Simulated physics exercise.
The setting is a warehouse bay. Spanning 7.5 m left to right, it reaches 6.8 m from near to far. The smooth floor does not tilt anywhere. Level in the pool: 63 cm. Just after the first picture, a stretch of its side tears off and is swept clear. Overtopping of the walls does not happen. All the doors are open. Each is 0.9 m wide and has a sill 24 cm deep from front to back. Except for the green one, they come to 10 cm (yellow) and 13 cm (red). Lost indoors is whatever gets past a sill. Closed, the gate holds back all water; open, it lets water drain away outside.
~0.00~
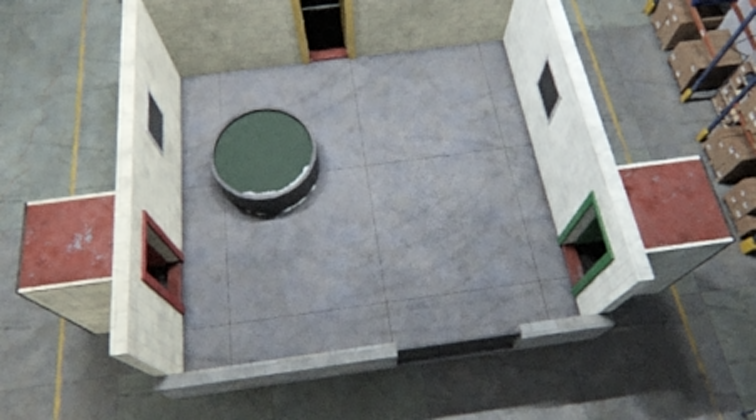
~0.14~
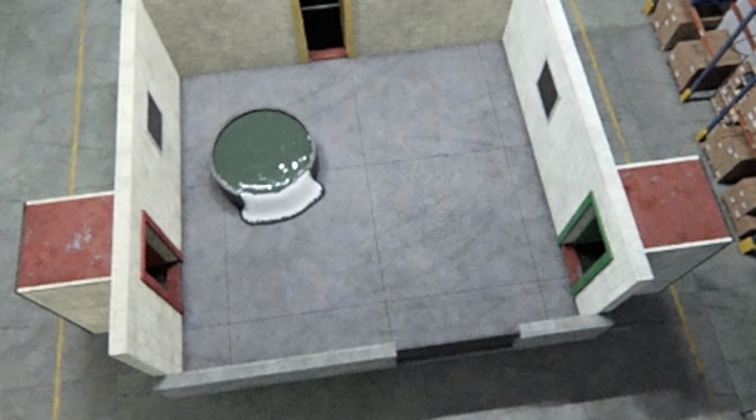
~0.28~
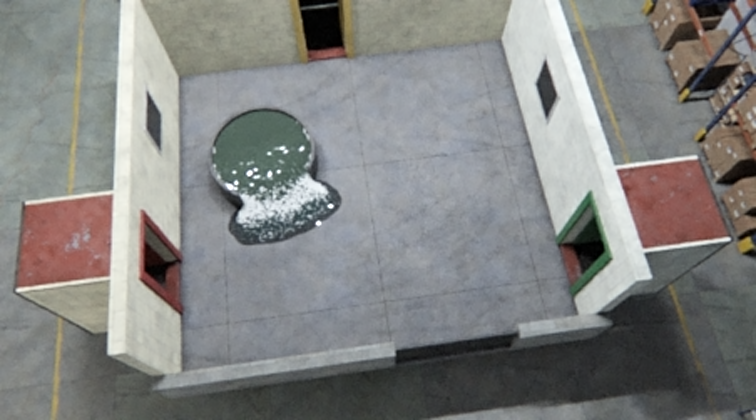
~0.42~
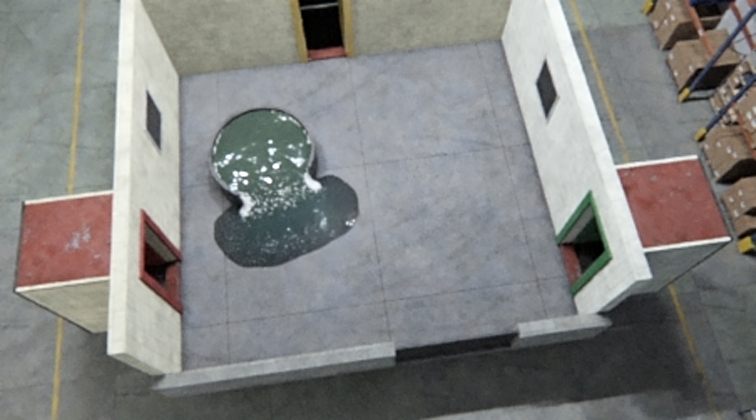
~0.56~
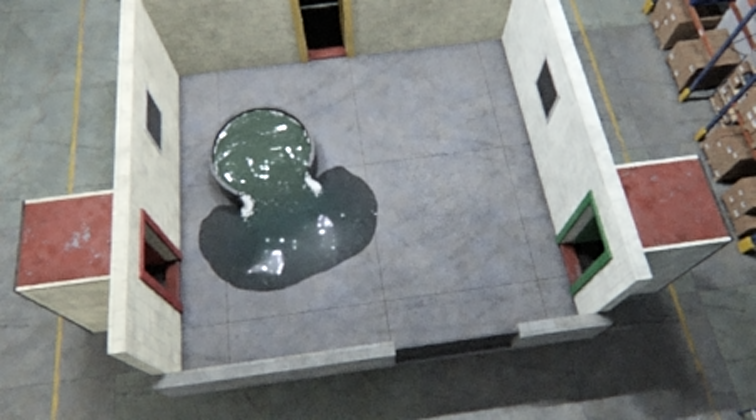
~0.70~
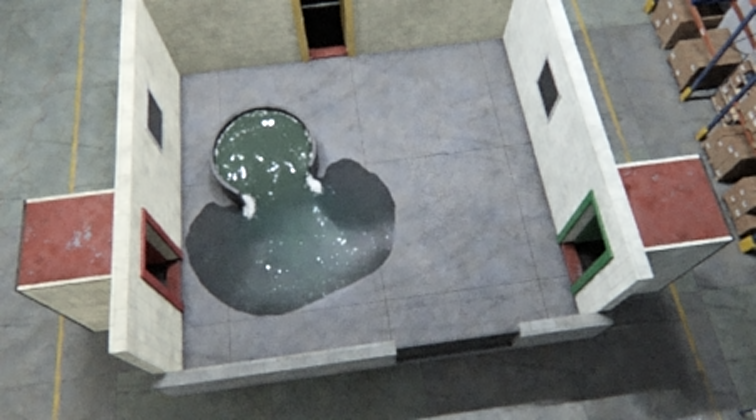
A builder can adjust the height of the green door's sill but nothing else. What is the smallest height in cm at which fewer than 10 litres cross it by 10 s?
About 16 cm.
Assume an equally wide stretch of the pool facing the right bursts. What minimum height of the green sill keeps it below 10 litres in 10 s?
About 9.0 cm.
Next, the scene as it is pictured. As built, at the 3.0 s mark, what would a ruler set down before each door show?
Green 0, yellow 0, red 2 cm.
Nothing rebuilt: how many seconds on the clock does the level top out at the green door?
Around 3.8 seconds.
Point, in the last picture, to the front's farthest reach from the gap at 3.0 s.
At about (577, 323).
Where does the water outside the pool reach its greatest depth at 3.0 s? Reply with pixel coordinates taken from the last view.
Look close to (183, 379).
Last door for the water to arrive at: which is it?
The yellow door comes last.
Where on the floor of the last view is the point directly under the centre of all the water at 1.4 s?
(287, 214).
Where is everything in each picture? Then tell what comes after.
The first picture shows still water, 63 cm deep, in the pool at (264, 153); the green door at (582, 249) is dry.
In the second picture, the gap is at (282, 202), the front 0.3 m out at (321, 193); the back of the pool holds 63 cm.
In the third picture, the gap is at (282, 203), the front 0.7 m out at (336, 204); the back of the pool holds 63 cm.
In the fourth picture, the gap is at (282, 203), the front 1.2 m out at (348, 227); the back of the pool holds 62 cm.
In the fifth picture, the front is at (360, 247), 1.7 m from the gap at (282, 203); 5.0 m2 of floor is wet, 56 cm left at the back.
In the sixth picture, the front is at (378, 262), 2.2 m from the gap at (283, 202); 7.3 m2 of floor is wet, 55 cm left at the back; 3.5 m in a straight line remain to the green door at (582, 248).
After 1.4 s water covers 35 % of the floor, deepest (24 cm) near (279, 213); it has not reached the green door.
After 3.0 s water covers 40 % of the floor, deepest (22 cm) near (183, 379); it has not reached the green door.
After 10.0 s water covers 90 % of the floor, deepest (8 cm) near (497, 62); 6 cm at the green door, 37 litres in over its 11 cm sill.
At the green door as built, the water arrived by 3.3 s and peaked near 19 cm at 3.8 s.
With a sill of 13.5 cm, 19 litres would have come in within the 10 s; with 18 cm, 4 litres. So under 10 litres takes about 16 cm.
